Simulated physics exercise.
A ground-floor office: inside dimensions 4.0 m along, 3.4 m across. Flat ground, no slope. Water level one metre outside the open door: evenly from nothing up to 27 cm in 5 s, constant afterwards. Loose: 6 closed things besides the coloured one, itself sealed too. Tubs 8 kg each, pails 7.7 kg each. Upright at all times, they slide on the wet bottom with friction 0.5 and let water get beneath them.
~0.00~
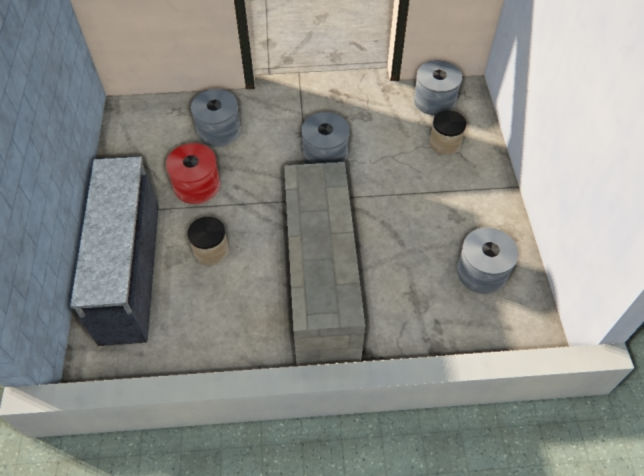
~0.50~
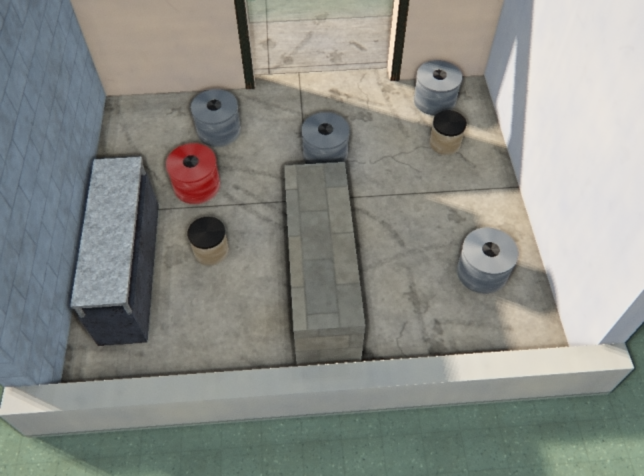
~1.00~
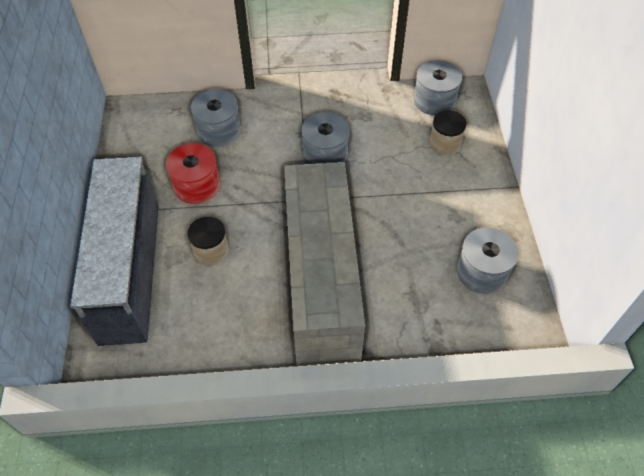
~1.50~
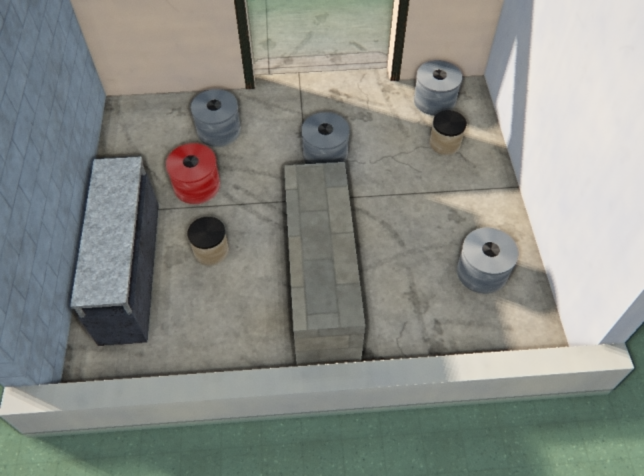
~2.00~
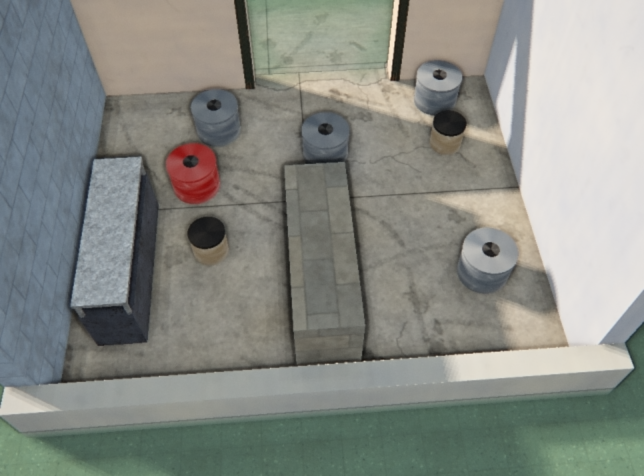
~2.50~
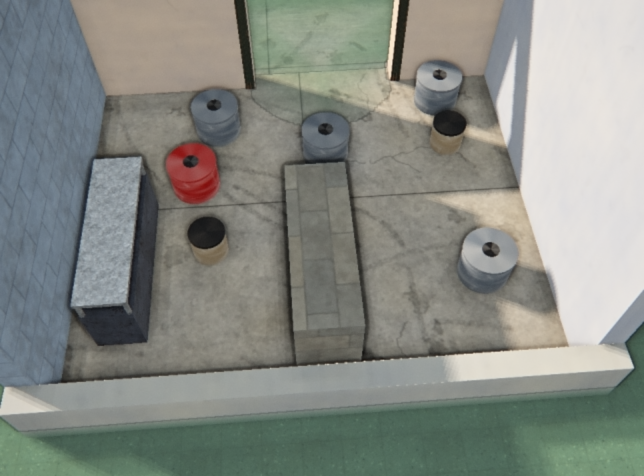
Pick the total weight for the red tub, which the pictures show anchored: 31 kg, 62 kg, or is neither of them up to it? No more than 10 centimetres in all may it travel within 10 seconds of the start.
31 kg is enough.
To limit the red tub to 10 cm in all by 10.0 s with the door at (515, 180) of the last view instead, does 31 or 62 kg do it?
For that position, the bigger mass alone succeeds.
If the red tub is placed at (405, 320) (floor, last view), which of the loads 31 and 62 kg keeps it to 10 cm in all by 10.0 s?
Outcome - success with heavier only.
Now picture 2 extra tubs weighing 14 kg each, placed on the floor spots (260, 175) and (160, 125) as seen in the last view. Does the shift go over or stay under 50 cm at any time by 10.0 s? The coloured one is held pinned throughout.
Beyond, below.
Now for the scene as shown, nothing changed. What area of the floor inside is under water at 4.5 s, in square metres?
Roughly 6.0 m2 of it is wet.
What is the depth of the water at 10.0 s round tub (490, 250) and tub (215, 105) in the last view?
Around 17 cm and 6 cm.
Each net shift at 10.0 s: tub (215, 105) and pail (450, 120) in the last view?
First 20 cm, then 5 cm.
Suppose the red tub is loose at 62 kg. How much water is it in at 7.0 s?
7 cm, roughly.
After 3.5 s the red tub would be 0 cm from its start with 31 kg and 0 cm from its start with 62 kg; 0 cm of water round it then.
After 4.5 s the red tub would be 0 cm from its start with 31 kg and 0 cm from its start with 62 kg; 3 cm of water round it then.
After 7.0 s the red tub would be 0 cm from its start with 31 kg and 0 cm from its start with 62 kg; 7 cm of water round it then.
After 10.0 s the red tub would be 0 cm from its start with 31 kg and 0 cm from its start with 62 kg; 13 cm of water round it then.
